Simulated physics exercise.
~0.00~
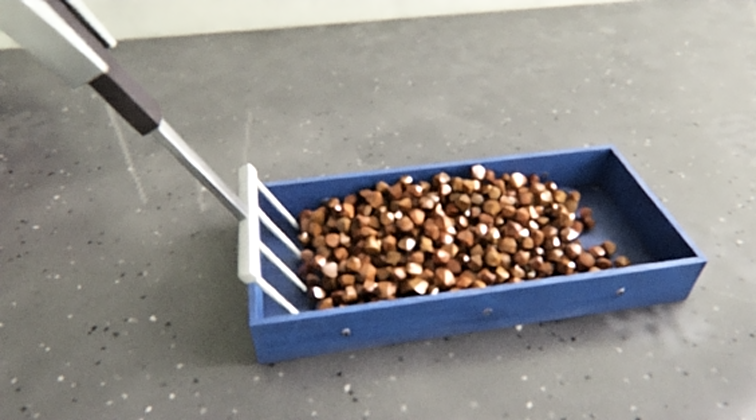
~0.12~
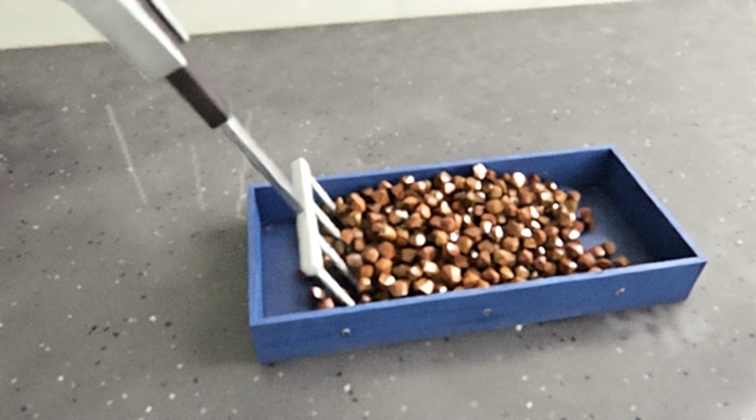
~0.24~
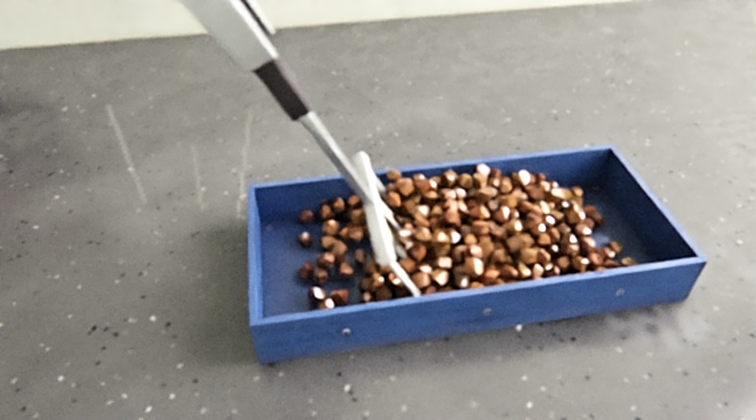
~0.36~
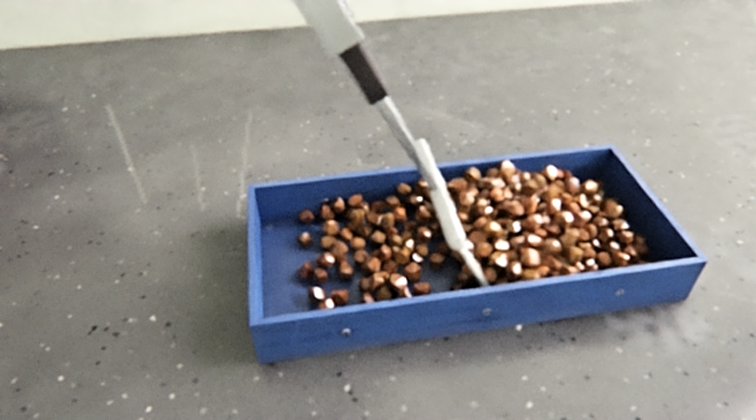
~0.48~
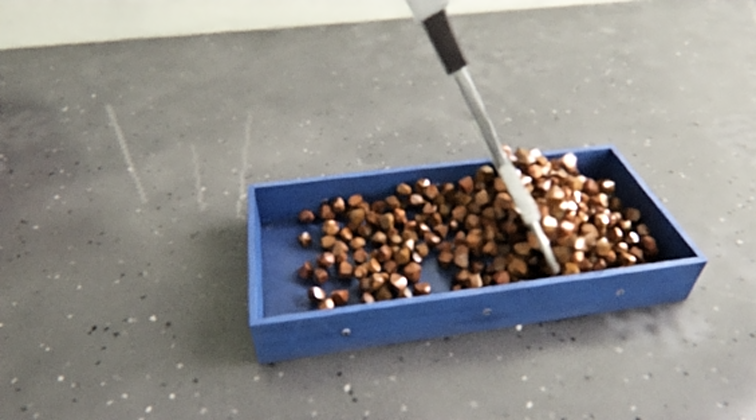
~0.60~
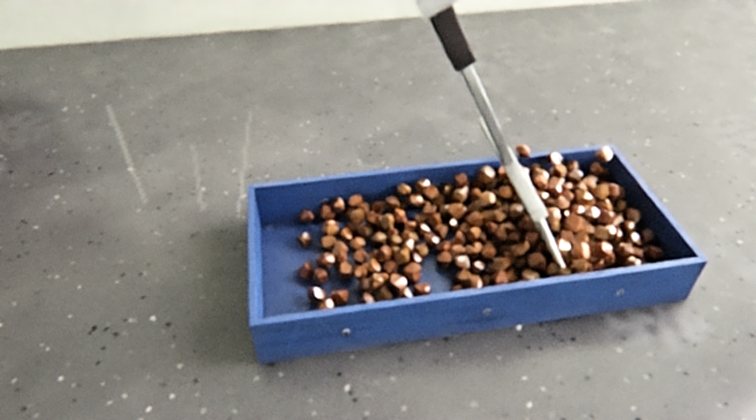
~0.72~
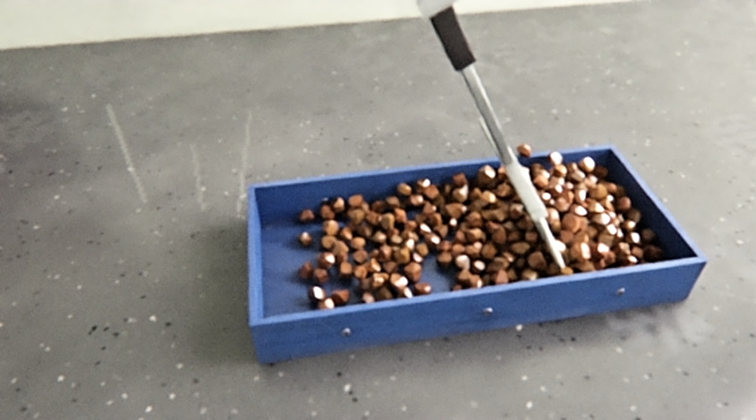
The footage shows a robot's pale fork pushing through brown pellets in a blue tray on a speckled grey surface, moving from the left end toward the right. It stops short of the right wall, with pellets heaped beside it and others scattered behind it in the tray.
